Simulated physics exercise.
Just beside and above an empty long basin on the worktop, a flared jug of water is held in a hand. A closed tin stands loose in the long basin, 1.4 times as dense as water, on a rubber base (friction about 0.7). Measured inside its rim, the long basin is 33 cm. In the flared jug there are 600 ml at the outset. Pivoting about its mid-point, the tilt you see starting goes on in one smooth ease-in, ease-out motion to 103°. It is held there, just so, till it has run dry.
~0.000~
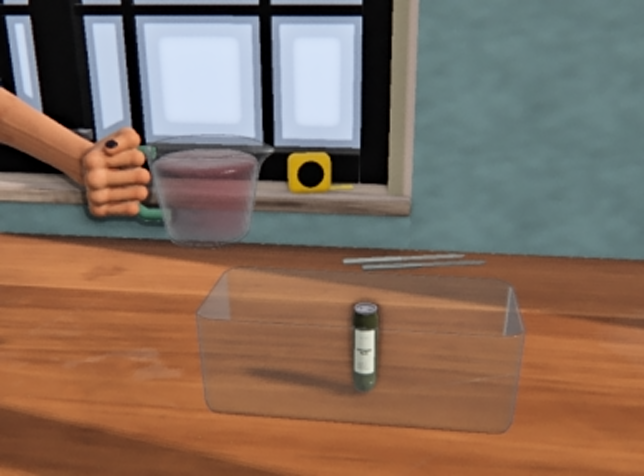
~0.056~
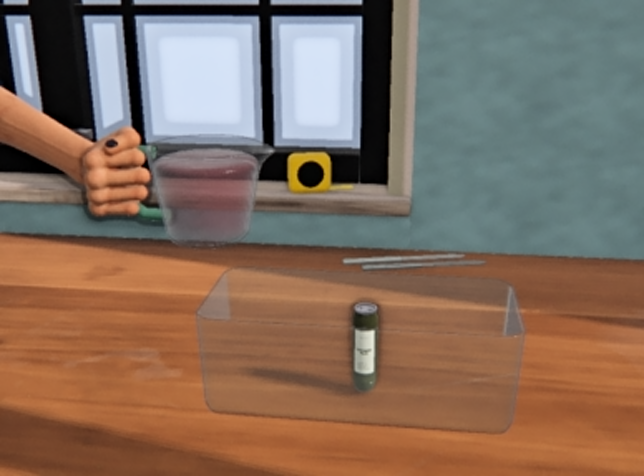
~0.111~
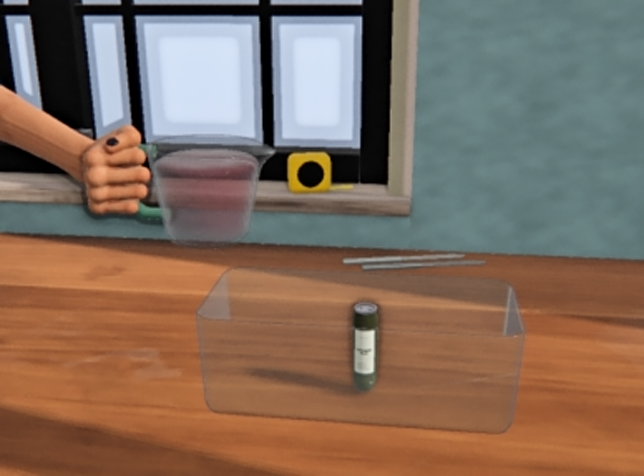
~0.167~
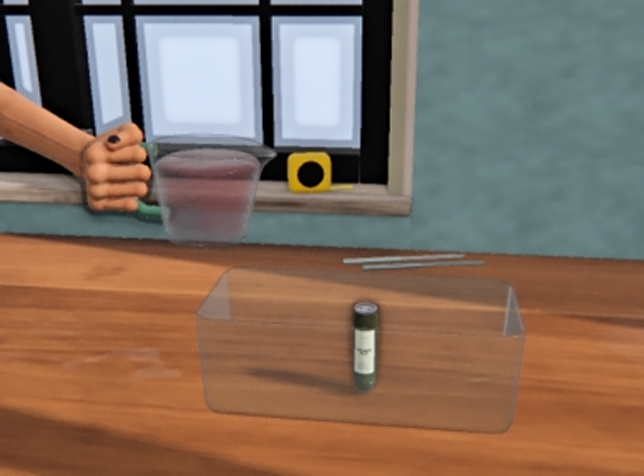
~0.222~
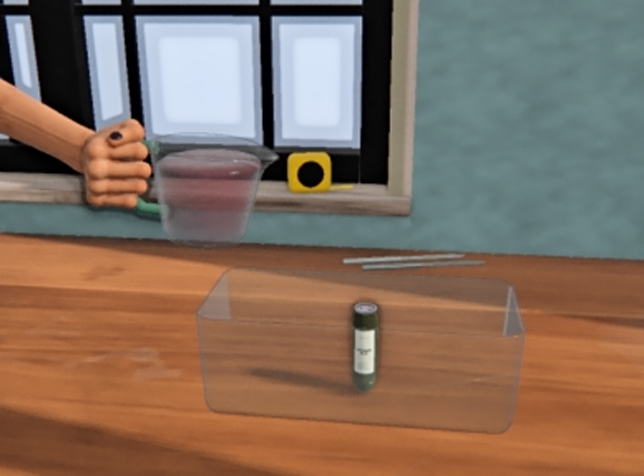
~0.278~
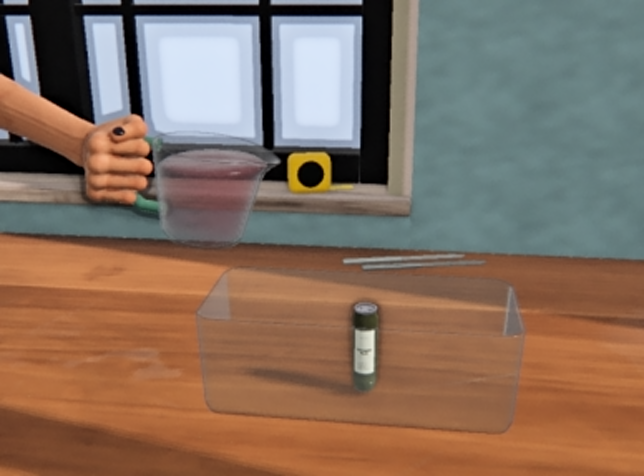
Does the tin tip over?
No, it stays on its base.
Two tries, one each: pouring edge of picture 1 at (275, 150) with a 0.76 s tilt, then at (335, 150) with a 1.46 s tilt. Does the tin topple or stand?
Trial 1 - tin stays standing; trial 2 - tin stays standing.
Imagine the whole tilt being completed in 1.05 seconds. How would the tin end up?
The tin stays balanced.
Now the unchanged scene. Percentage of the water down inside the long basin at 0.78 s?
Around 12 percent.
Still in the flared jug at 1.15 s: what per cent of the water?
Close to 16 in a hundred.
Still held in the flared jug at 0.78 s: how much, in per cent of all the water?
Roughly 72 %.
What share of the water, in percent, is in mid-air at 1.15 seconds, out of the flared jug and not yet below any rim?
Around 10 per cent of the liquid is in flight.
After 0.78 s the tilt is 57° and 72 per cent is still to pour; the tin stands where it began.
After 1.15 s the tilt is 92° and 16 per cent is still to pour; the tin stands where it began.
After 1.54 s the tilt is 103° and 0 per cent is still to pour; the tin stands where it began.
After 1.96 s the tilt is 103° and 0 per cent is still to pour; the tin stands where it began.
In the end the tin stands where it began.
